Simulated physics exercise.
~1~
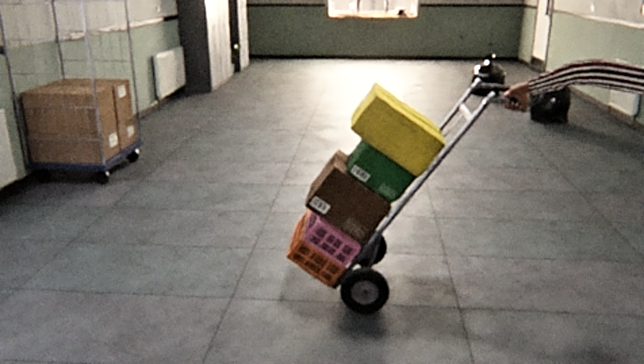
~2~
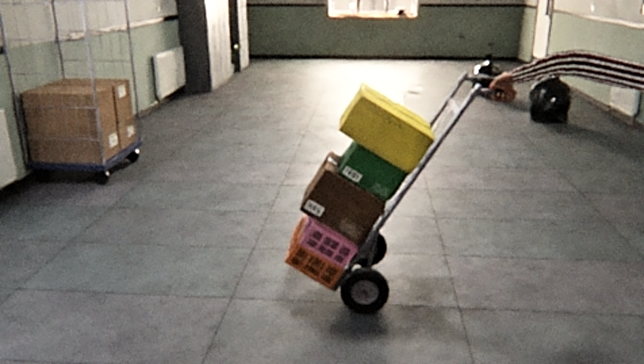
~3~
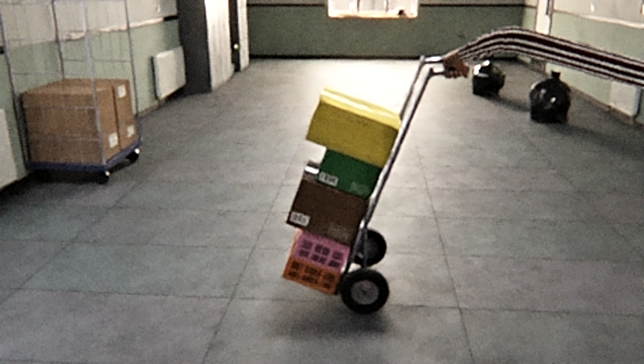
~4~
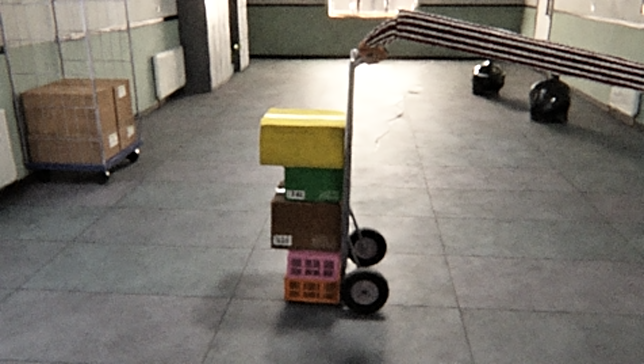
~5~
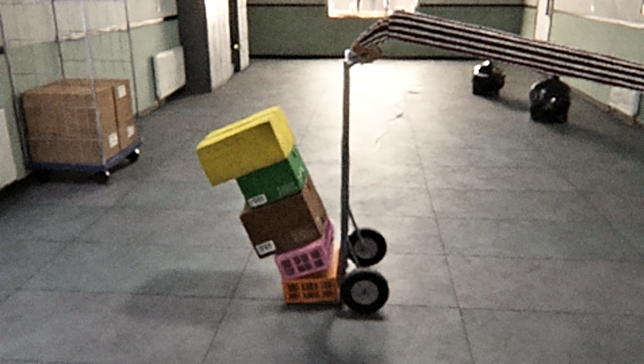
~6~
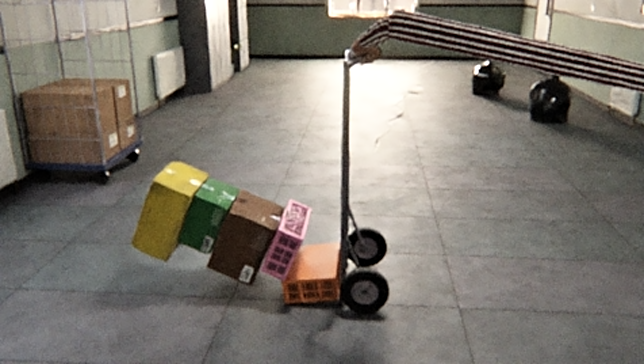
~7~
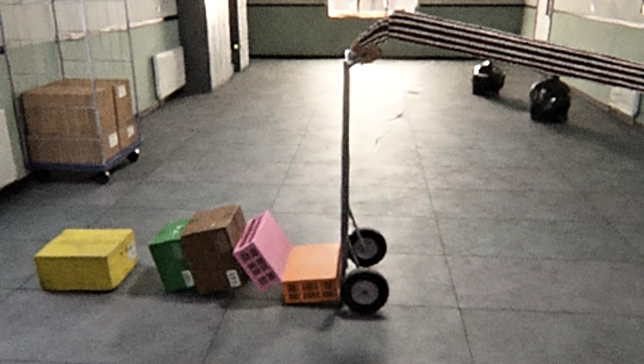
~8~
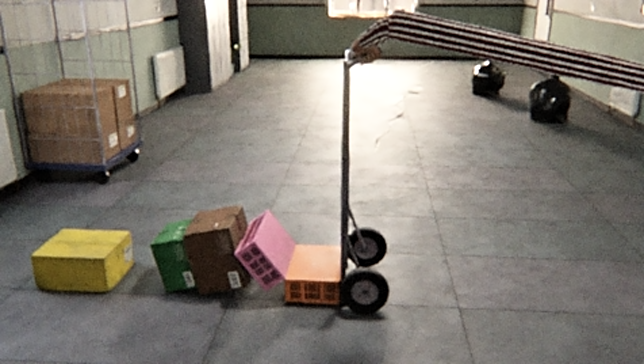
At first, a hand in a striped sleeve holds a tilted hand truck carrying a stack, with a yellow parcel on top, then a green parcel, a brown box, a pink crate and an orange crate at the bottom. The hand swings the truck upright, to the left, until it stands straight. The load above the orange crate then tips away to the left, leaning further until it topples. The yellow, green and brown pieces drop to the floor. At the end, the yellow parcel lies farthest left, the green parcel and brown box rest together, and the pink crate leans beside the orange crate, which stays at the upright truck.
